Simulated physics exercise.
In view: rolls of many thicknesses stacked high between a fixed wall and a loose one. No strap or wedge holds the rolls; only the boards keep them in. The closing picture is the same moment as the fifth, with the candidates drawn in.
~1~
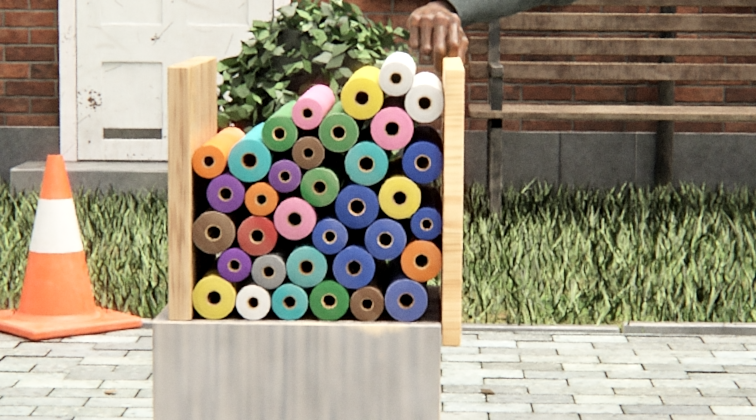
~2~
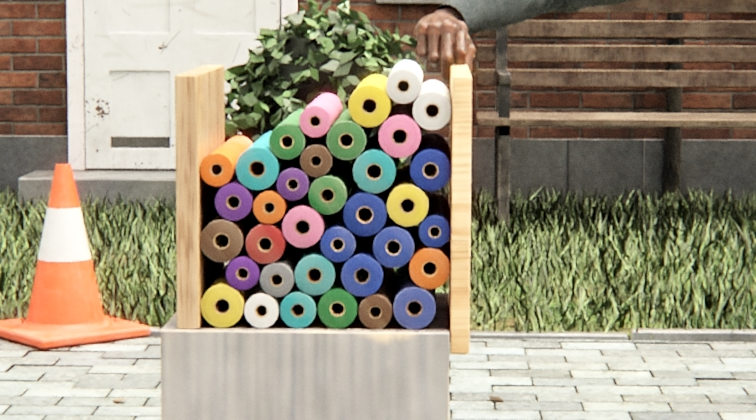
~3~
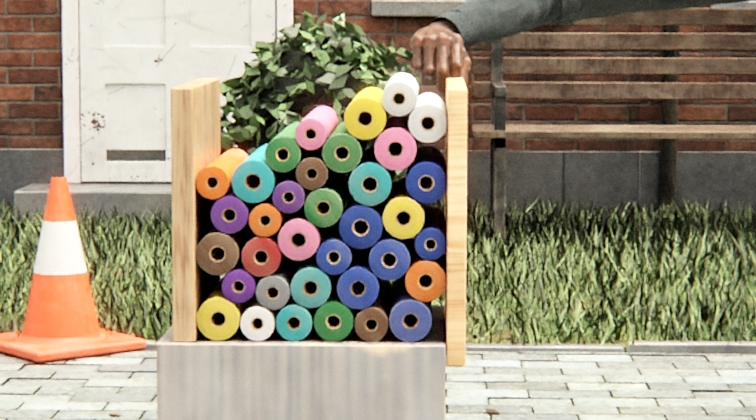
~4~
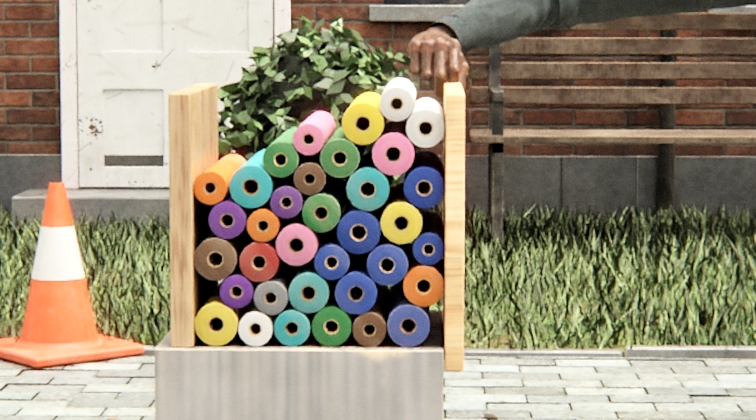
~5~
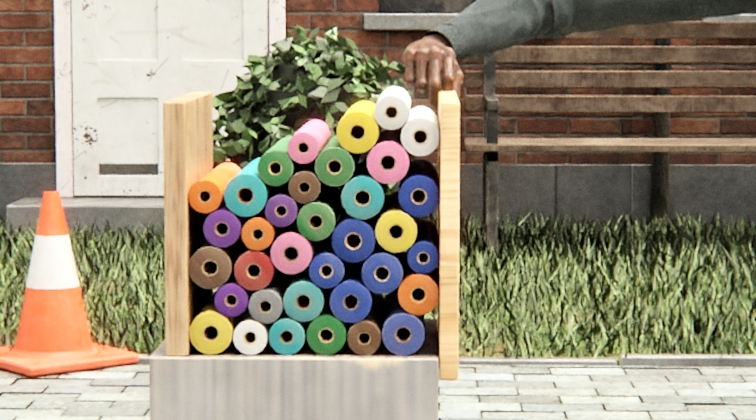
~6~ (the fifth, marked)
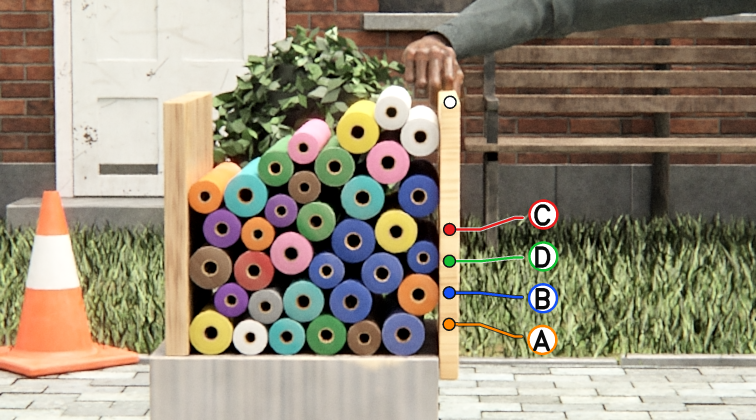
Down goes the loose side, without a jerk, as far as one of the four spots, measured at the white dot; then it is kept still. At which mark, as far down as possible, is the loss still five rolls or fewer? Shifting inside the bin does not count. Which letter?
The last mark within the limit is D.
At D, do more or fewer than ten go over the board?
It loses fewer than ten.
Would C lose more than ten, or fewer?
It loses fewer than ten.
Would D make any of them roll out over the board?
At D: Yes.
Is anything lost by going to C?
Yes, at C.
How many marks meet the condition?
Two of them.
On the marked copy, A at (449, 324); B at (450, 293); C at (450, 229); D at (450, 261); the white dot at (450, 102).
With D. Early on, top of the board (440, 173).
Further on, top of the board (440, 254).
At the end, top of the board (440, 261), five out over the board.
As for the rest, A more than five out over the board; B more than five out over the board; C two out over the board.
